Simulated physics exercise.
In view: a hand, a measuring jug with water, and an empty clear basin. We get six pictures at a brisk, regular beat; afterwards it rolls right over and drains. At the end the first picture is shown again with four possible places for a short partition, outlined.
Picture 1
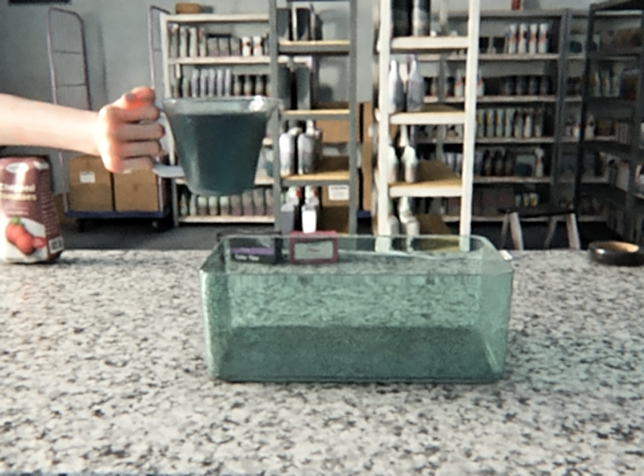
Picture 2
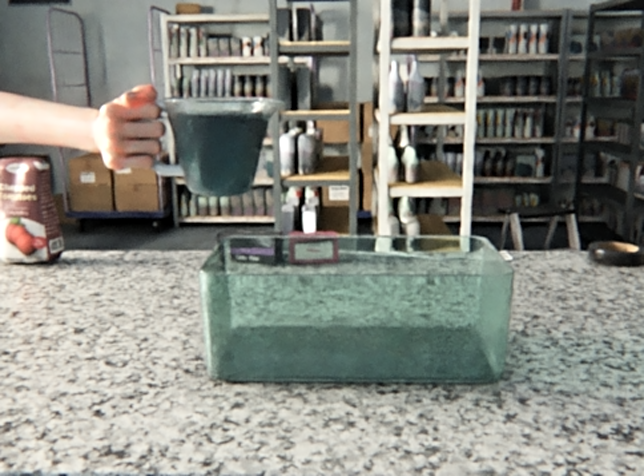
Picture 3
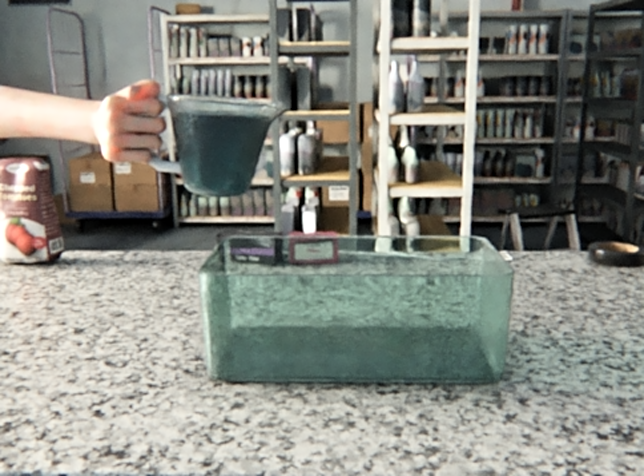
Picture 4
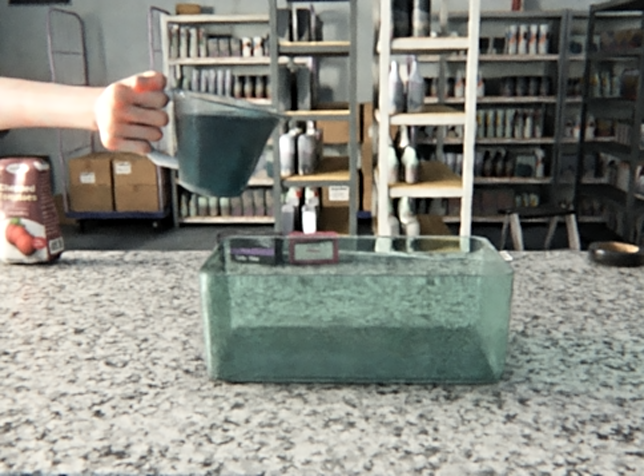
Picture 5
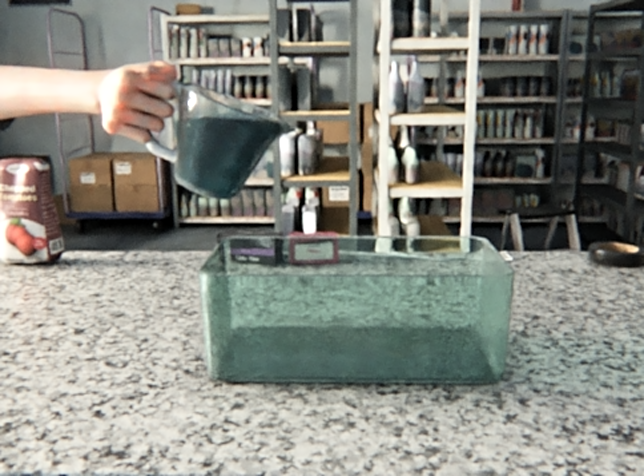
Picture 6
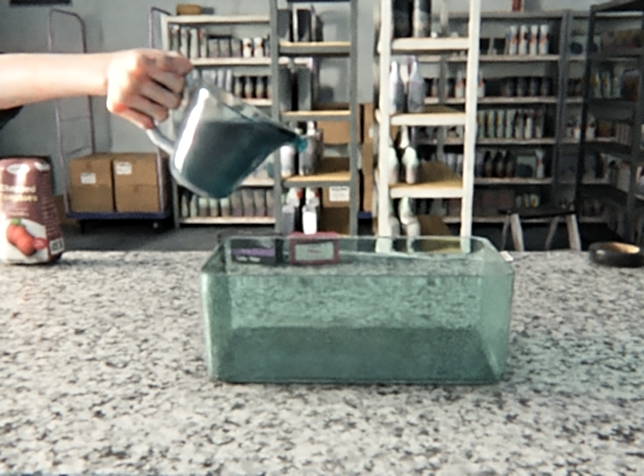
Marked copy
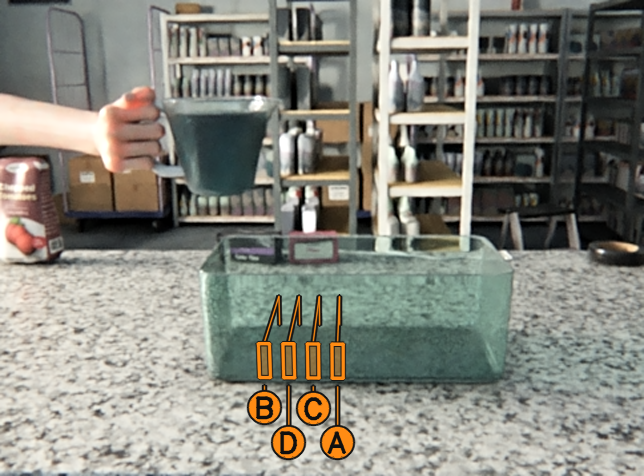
The clip shows a hand holding a clear jug of dark bluish liquid above a clear, green-tinted basin on a speckled counter, then gradually tilting it rightward until liquid reaches just over the lip, with stocked shelves behind.
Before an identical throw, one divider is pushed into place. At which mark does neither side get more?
Place A.
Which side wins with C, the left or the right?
The right one.
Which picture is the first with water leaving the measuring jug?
In picture 6.
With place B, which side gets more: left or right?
The right one.
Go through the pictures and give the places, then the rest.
Upright, lip at (282, 101); basin from (208, 376) to (504, 378); nothing has left yet.
Upright, lip at (284, 103); nothing has left yet.
Tipped about 6°, lip at (287, 109); nothing has left yet.
Tipped about 13°, lip at (290, 117); nothing has left yet.
Tipped about 22°, lip at (294, 130); nothing has left yet.
Tipped about 32°, lip at (296, 144); water is over the lip, down to (301, 149).
On the marked copy, A at (337, 386); B at (264, 385); C at (313, 386); D at (288, 386).
Choosing A, about 52 % ends left of the wall and 48 % right of it.
Choosing B, about 4 % ends left of the wall and 95 % right of it.
Choosing C, about 13 % ends left of the wall and 86 % right of it.
Choosing D, about 5 % ends left of the wall and 94 % right of it.
